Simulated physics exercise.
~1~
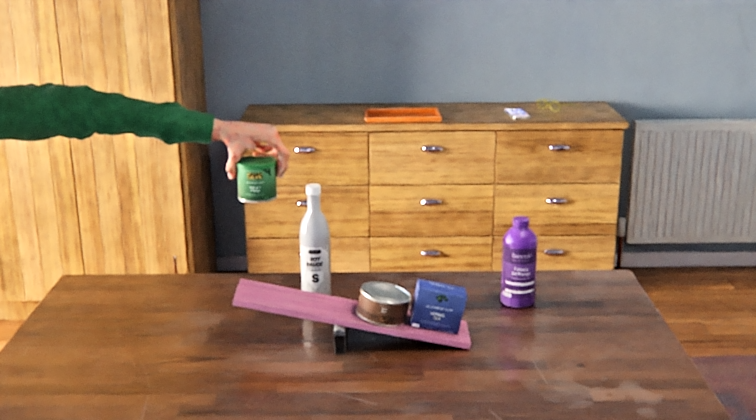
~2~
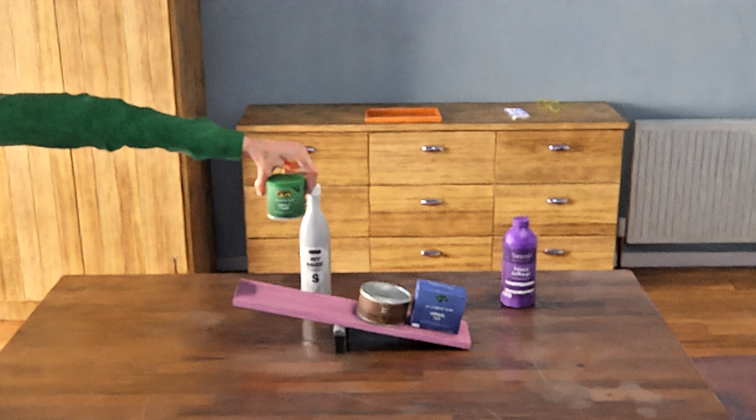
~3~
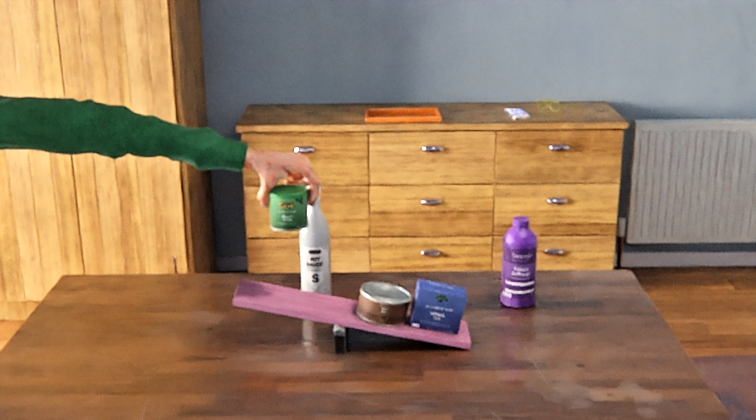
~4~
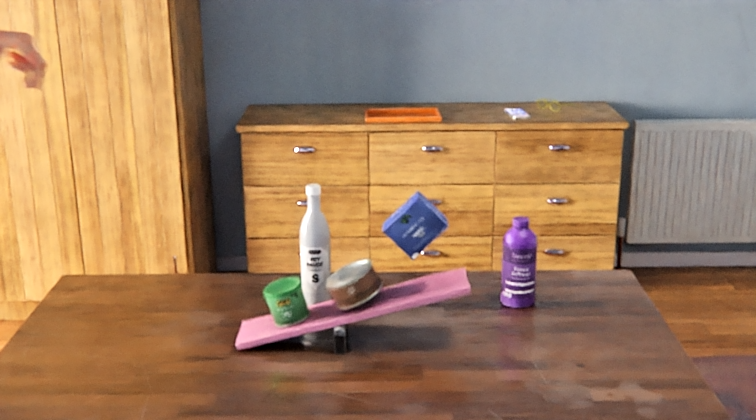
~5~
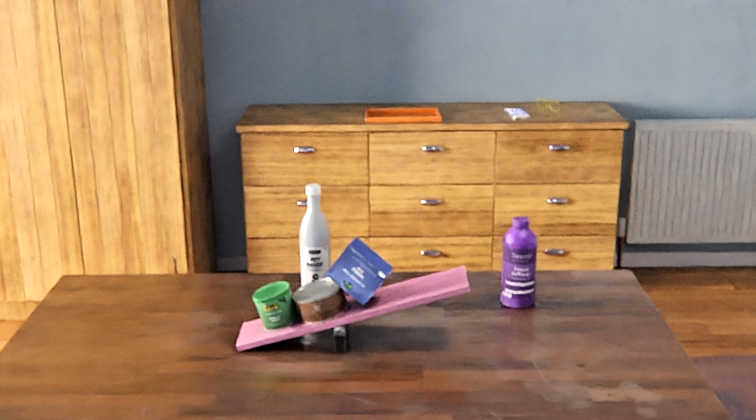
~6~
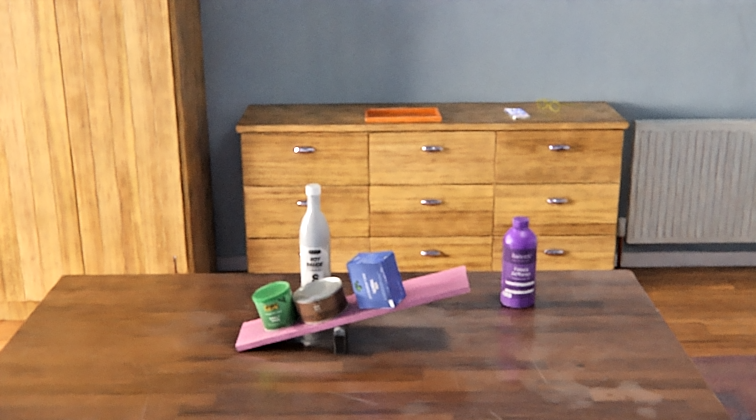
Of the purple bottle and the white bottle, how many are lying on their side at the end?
None of them are. Both the purple bottle and the white bottle are still standing upright at the end.
